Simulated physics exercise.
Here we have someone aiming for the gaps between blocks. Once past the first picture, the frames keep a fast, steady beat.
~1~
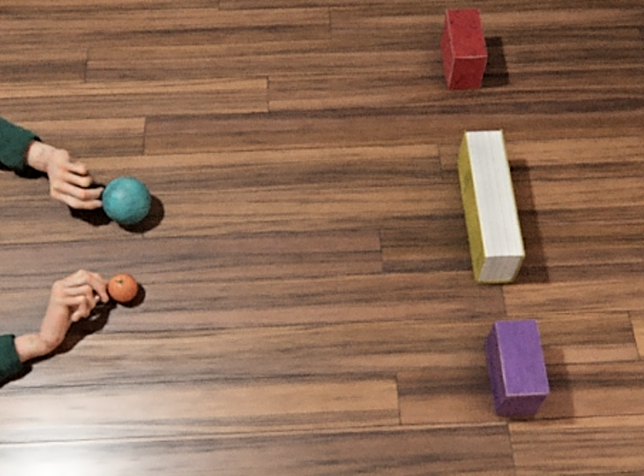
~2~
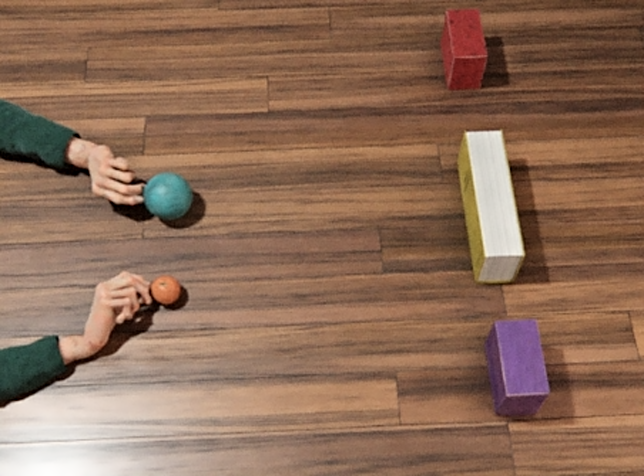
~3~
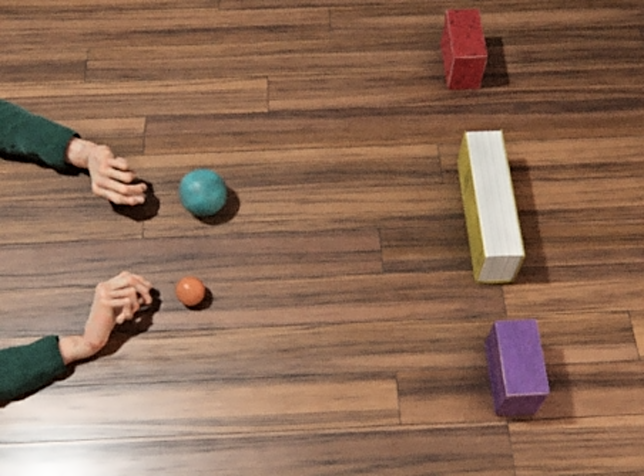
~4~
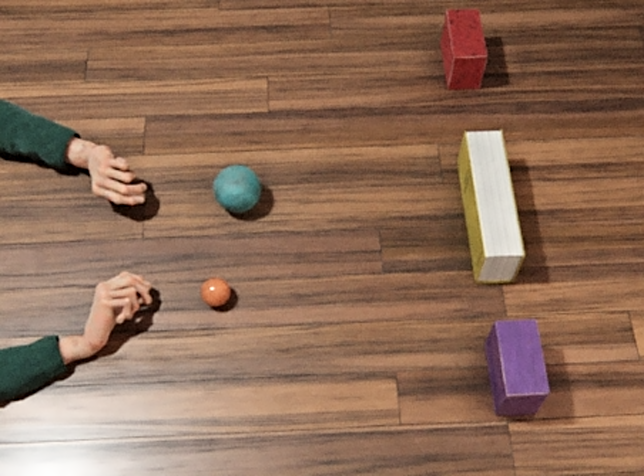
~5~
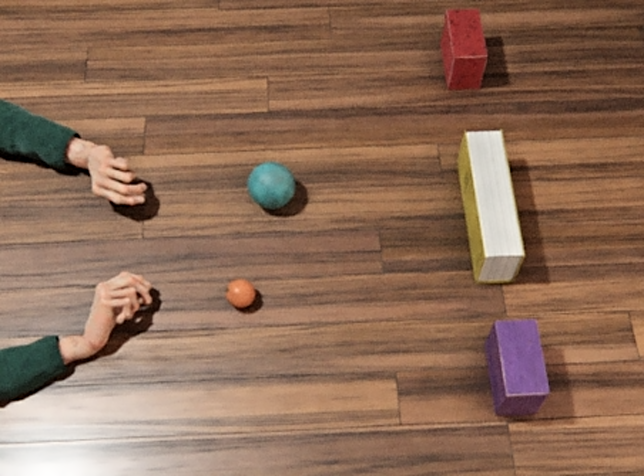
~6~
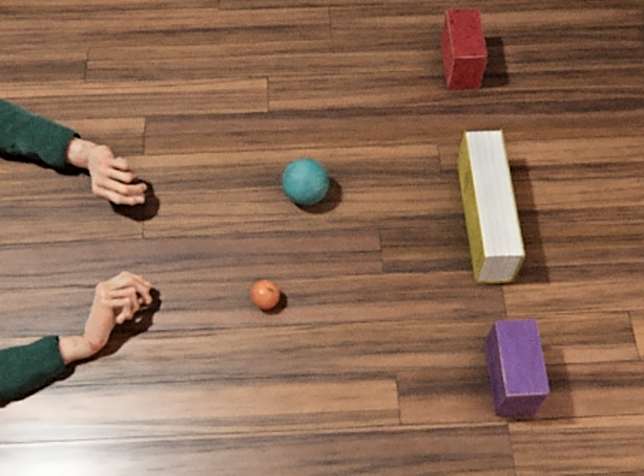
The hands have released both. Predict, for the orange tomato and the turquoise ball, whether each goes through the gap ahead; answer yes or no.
Orange tomato - yes; turquoise ball - no.
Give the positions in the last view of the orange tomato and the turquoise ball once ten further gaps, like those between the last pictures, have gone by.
The orange tomato ends up near (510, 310) and the turquoise ball near (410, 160).
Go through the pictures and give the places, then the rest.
The first frame shows orange tomato (123, 288) under the hand; turquoise ball (127, 201) under the hand; purple block (516, 368).
The second frame shows orange tomato (166, 290); turquoise ball (168, 196).
The third frame shows orange tomato (190, 291); turquoise ball (203, 193).
The fourth frame shows orange tomato (216, 292); turquoise ball (237, 189).
The fifth frame shows orange tomato (240, 293); turquoise ball (271, 186).
The sixth frame shows orange tomato (265, 295); turquoise ball (306, 182); yellow book (489, 205).
Then, 0.60 s after the last picture, orange tomato heading on near (635, 312); turquoise ball coming back near (401, 151).
By the end, the orange tomato gets between the blocks; the turquoise ball is stopped.
